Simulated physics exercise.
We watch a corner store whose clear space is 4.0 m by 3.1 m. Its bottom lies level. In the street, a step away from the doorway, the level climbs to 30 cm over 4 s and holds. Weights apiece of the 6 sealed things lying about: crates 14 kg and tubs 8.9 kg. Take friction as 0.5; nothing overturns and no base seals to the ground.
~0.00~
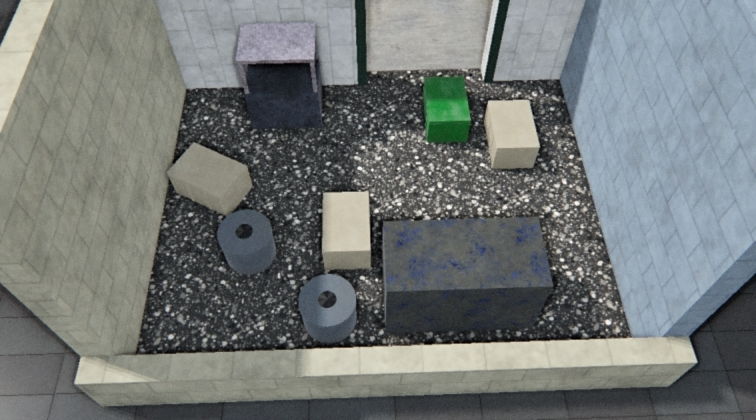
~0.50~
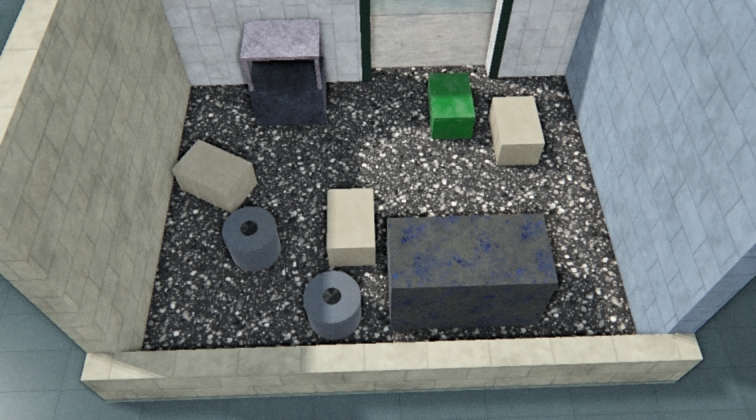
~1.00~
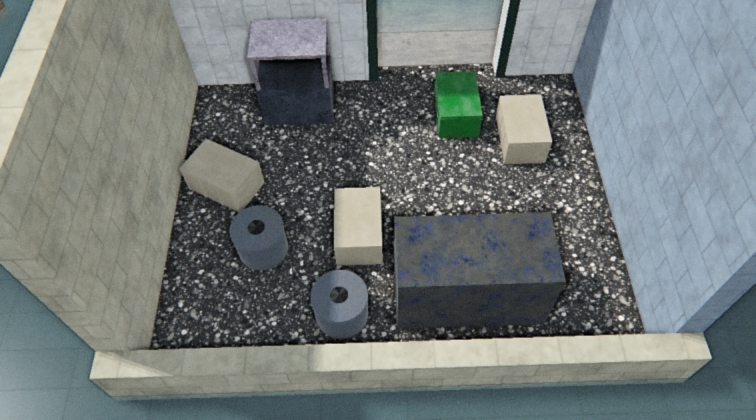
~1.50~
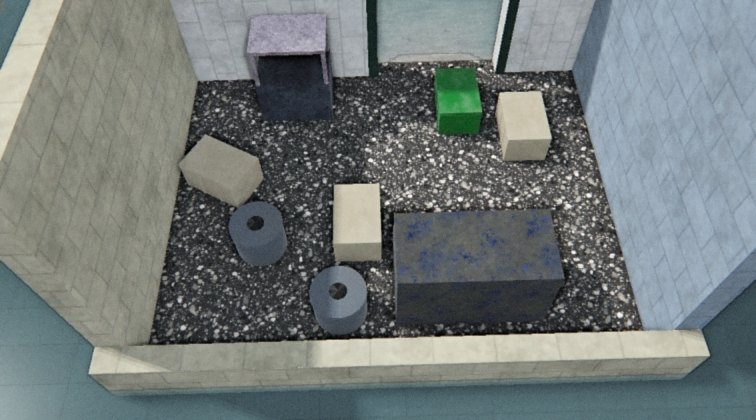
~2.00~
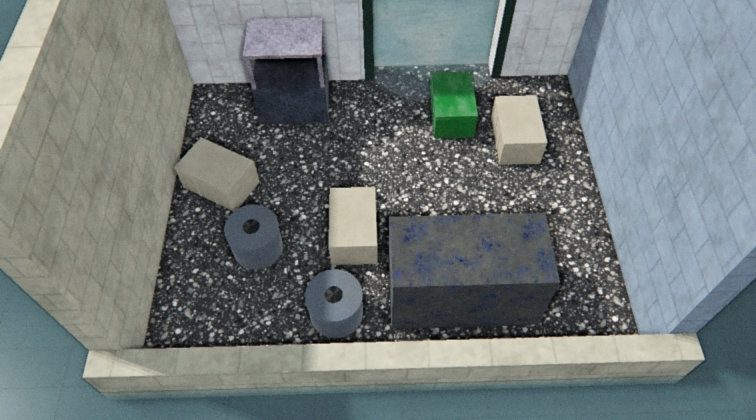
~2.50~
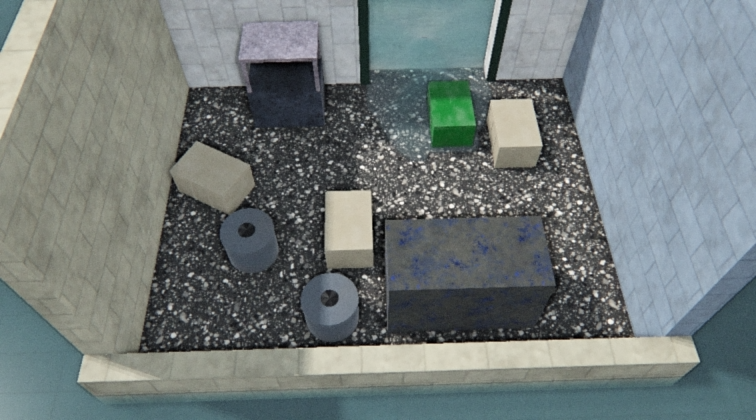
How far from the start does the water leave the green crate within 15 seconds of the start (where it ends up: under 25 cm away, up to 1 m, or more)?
Green crate gets carried off.
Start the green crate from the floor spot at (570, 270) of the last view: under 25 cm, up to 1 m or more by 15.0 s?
It is nudged along.
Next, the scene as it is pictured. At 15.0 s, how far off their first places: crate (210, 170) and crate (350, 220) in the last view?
In turn: 120 cm, 100 cm.
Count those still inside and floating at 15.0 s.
I count 6.
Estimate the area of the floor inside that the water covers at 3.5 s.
Some 4.0 m2.
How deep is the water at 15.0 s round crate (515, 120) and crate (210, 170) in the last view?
About 21 and 23 cm.
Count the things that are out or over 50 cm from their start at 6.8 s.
By then 5.
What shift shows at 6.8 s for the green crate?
About 120 cm.
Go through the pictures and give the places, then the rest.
The first picture shows the green crate at (447, 98) rests on the ground; 0.0 m2 under water; 0 of 6 have shifted.
The second picture shows the green crate at (452, 95) rests on the ground; 0.0 m2 under water; 0 of 6 have shifted.
The third picture shows the green crate at (459, 93), on the bottom; 0.0 m2 under water; 0 of 6 have shifted.
The fourth picture shows the green crate at (458, 90) rests on the ground; water covers 0.0 m2; 0 of 6 have shifted.
The fifth picture shows the green crate at (454, 94) rests on the ground; water covers 0.3 m2; 0 of 6 have shifted.
The sixth picture shows the green crate at (452, 103) rests on the ground, 8 cm from its start; water covers 0.8 m2; 1 of 6 have shifted.
After 3.5 s the green crate is near (466, 164), 0.8 m from its start, aground; 0 afloat.
After 6.8 s the green crate is near (478, 199), 1.3 m from its start, afloat; 5 afloat.
After 11.0 s the green crate is near (592, 224), 1.9 m from its start, afloat; 6 afloat.
After 15.0 s the green crate is near (584, 275), 2.3 m from its start, afloat; 6 afloat.
